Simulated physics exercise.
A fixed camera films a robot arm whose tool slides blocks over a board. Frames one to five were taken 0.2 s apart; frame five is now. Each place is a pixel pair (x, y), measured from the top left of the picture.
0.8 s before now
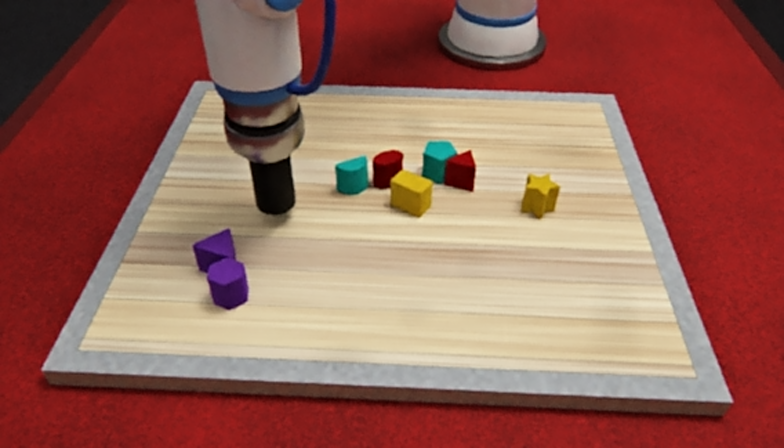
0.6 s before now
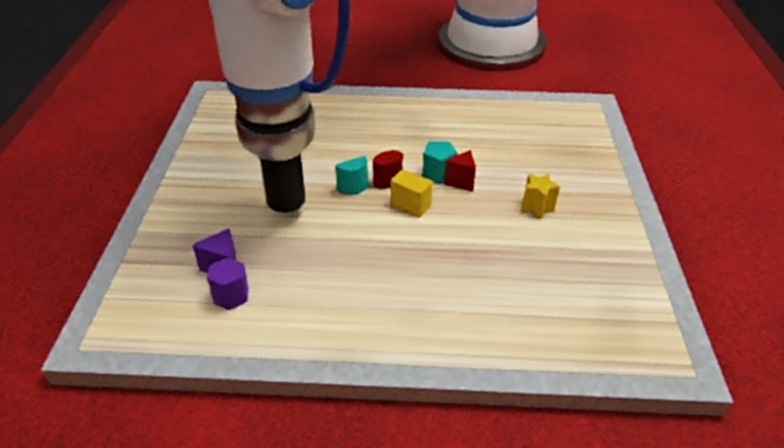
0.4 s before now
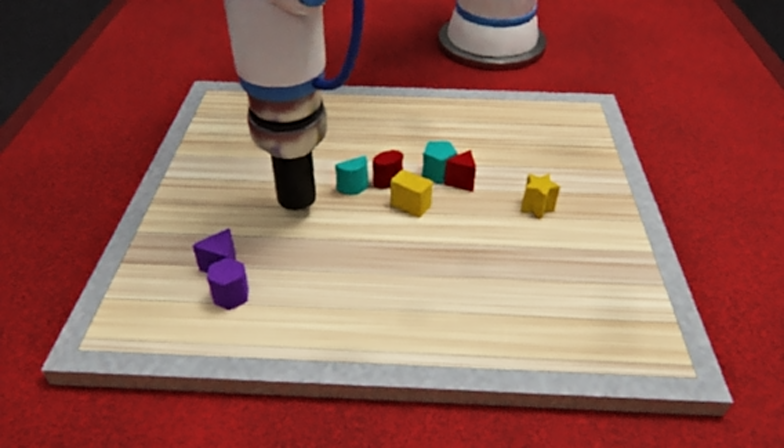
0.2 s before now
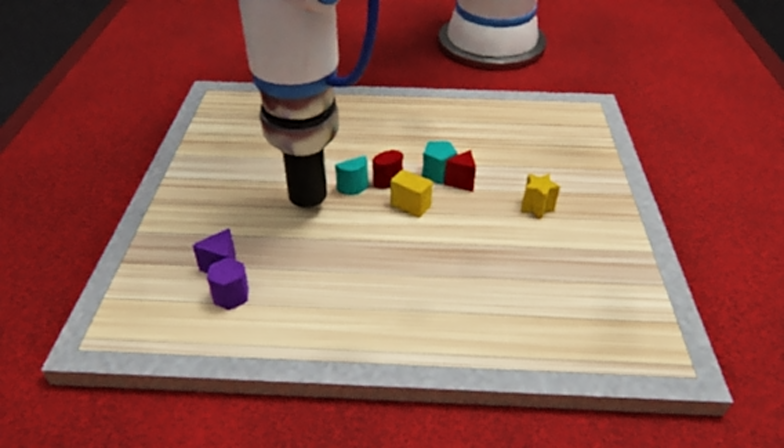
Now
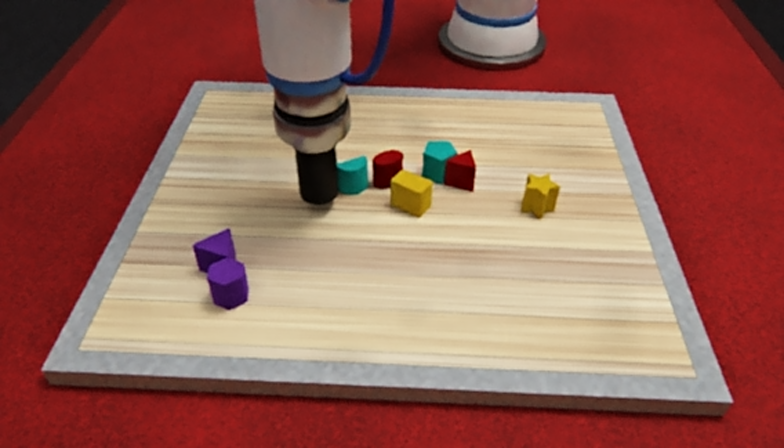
Robot arm with a black cylindrical tip sliding slowly right across a wooden board toward a turquoise block, the coloured blocks staying still.
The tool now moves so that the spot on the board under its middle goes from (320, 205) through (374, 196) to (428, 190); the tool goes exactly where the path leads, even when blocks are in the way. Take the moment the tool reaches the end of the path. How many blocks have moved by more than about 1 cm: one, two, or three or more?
Three or more blocks move more than 1 cm.
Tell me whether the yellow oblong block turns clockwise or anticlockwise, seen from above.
It ends up turned clockwise.
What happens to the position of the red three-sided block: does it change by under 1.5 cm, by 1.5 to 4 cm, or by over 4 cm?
The best fit is under 1.5 cm.
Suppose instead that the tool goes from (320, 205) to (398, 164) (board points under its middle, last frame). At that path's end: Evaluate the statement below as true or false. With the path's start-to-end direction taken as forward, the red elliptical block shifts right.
The statement is correct.
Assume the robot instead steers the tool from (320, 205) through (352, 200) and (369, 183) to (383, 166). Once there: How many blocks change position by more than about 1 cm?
The answer is two blocks, counting only moves over 1 cm.
What follows on the original path. One third of the way, tool at (357, 186); turquoise D-shaped block at (362, 155); red elliptical block at (391, 156).
Two thirds of the way, tool at (393, 181); turquoise D-shaped block at (363, 154); red elliptical block at (400, 150); yellow oblong block at (425, 182).
At the end, tool at (428, 178); turquoise D-shaped block at (363, 154); red elliptical block at (401, 149); yellow oblong block at (446, 187), turned 35° clockwise; turquoise pentagon at (443, 147); red three-sided block in place.
